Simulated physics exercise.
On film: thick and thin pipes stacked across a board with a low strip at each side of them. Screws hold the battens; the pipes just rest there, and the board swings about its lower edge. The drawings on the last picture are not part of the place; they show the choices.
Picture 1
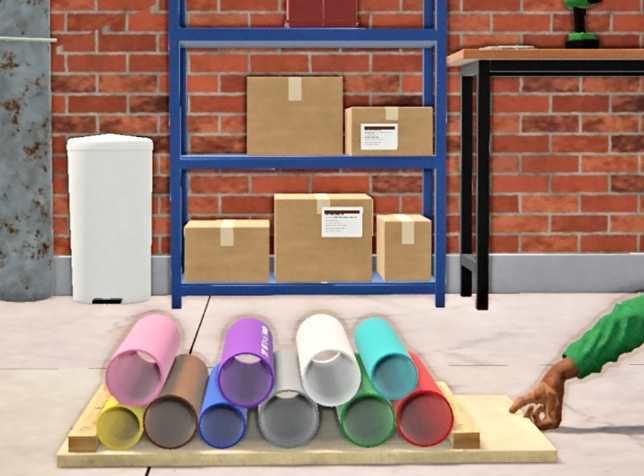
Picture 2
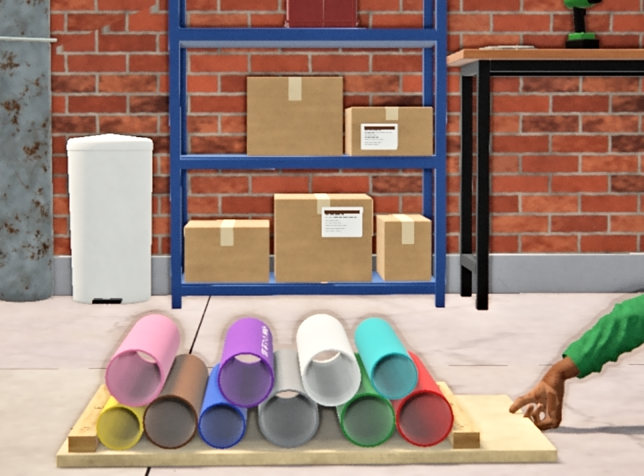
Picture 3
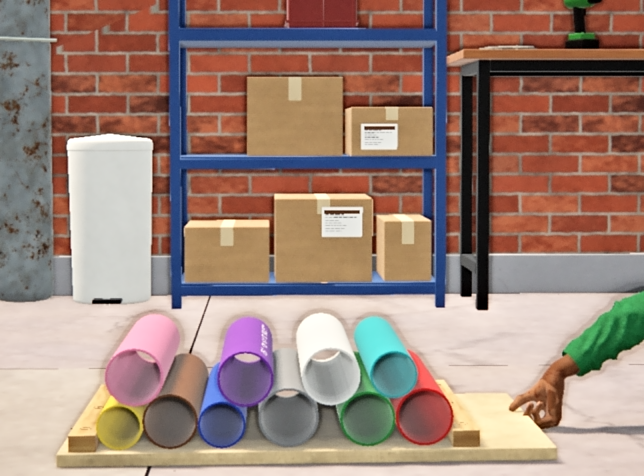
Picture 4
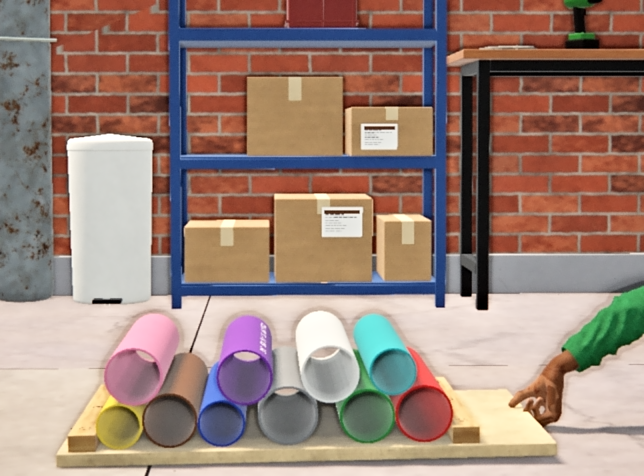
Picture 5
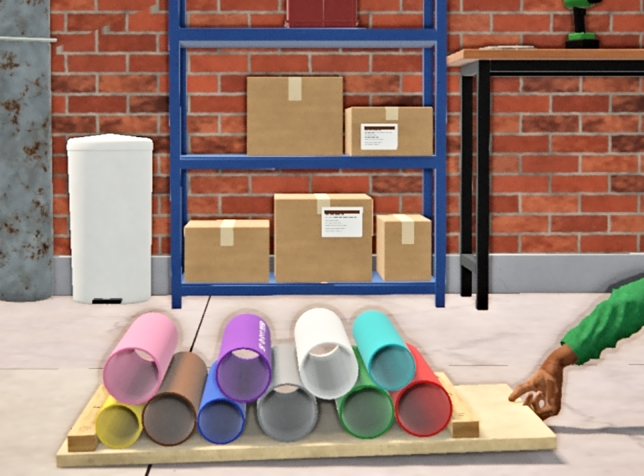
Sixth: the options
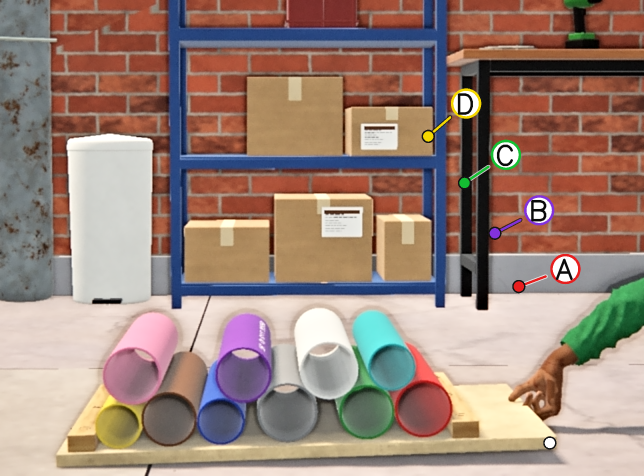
Hand in a green sleeve gripping the right end of a wooden board of stacked coloured pipes, barely shifting it.
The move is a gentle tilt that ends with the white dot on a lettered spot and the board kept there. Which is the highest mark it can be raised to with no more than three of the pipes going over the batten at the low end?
No higher than B.
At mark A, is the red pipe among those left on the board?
Yes, with A.
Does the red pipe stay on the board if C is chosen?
Yes, with C.
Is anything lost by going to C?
Yes, at C.
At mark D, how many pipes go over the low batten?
The count is four.
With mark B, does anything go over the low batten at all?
At B: Yes.
On the marked copy, A at (519, 286); B at (495, 233); C at (465, 183); D at (428, 136); the white dot at (550, 443).
Taking B. A third of the way, board at 16°.
Two thirds of the way, board at 27°.
When it is over, board at 27°, three over the low batten (purple, pink, white).
As for the rest, A two over the low batten (purple, pink); C four over the low batten (turquoise, purple, pink, white); D four over the low batten (turquoise, purple, pink, white).
